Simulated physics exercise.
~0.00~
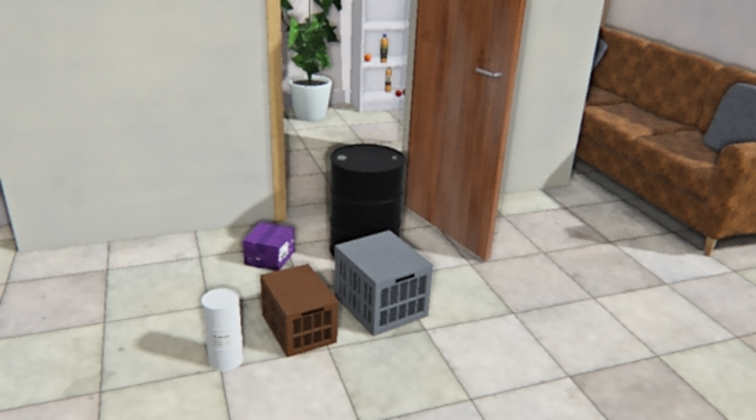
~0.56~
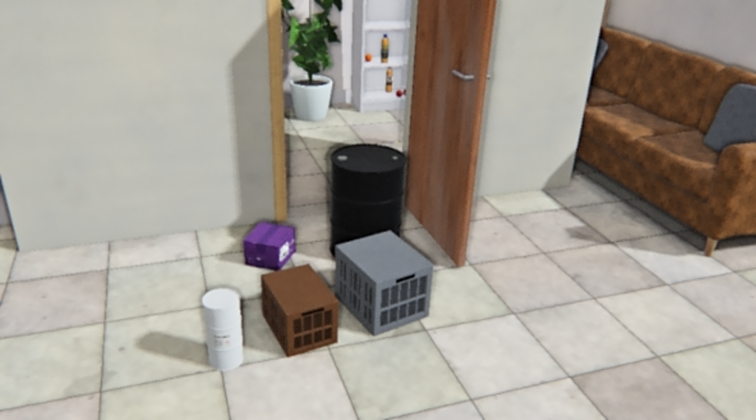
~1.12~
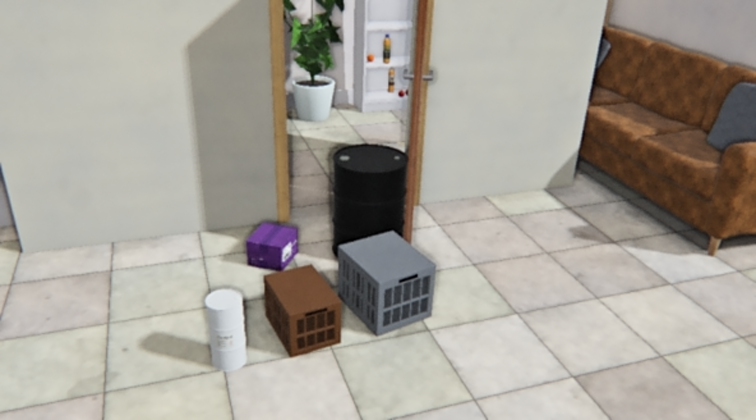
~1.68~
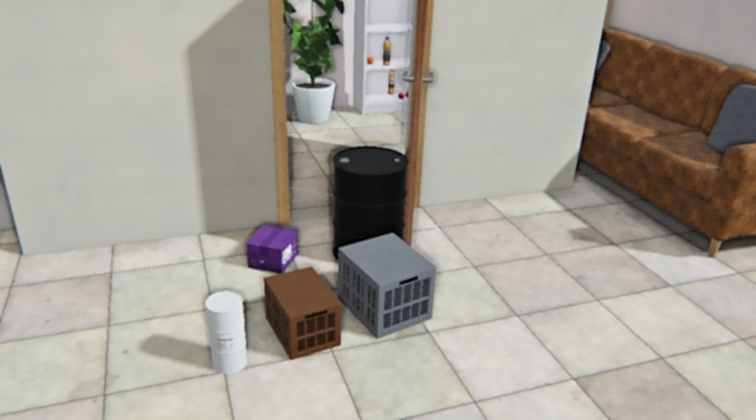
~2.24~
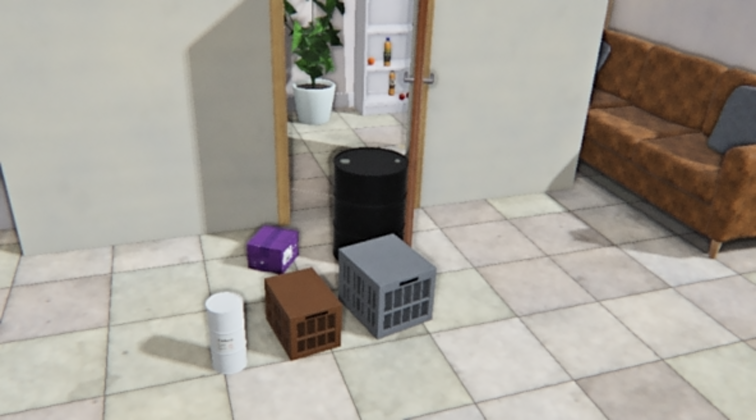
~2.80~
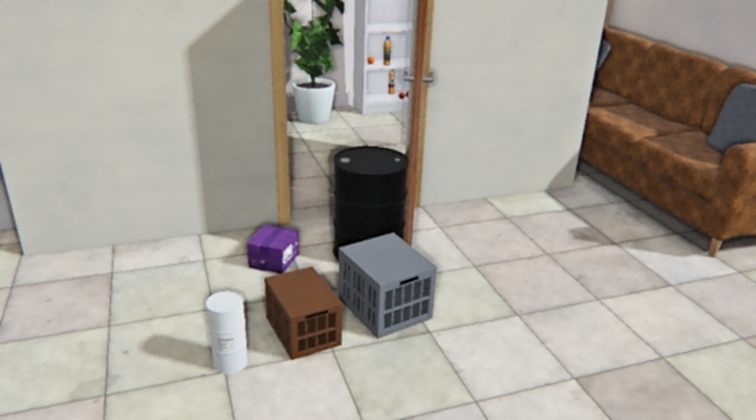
Brown door swinging partway on its hinges and coming to rest still open, with a black drum, crates and parcel unmoved.
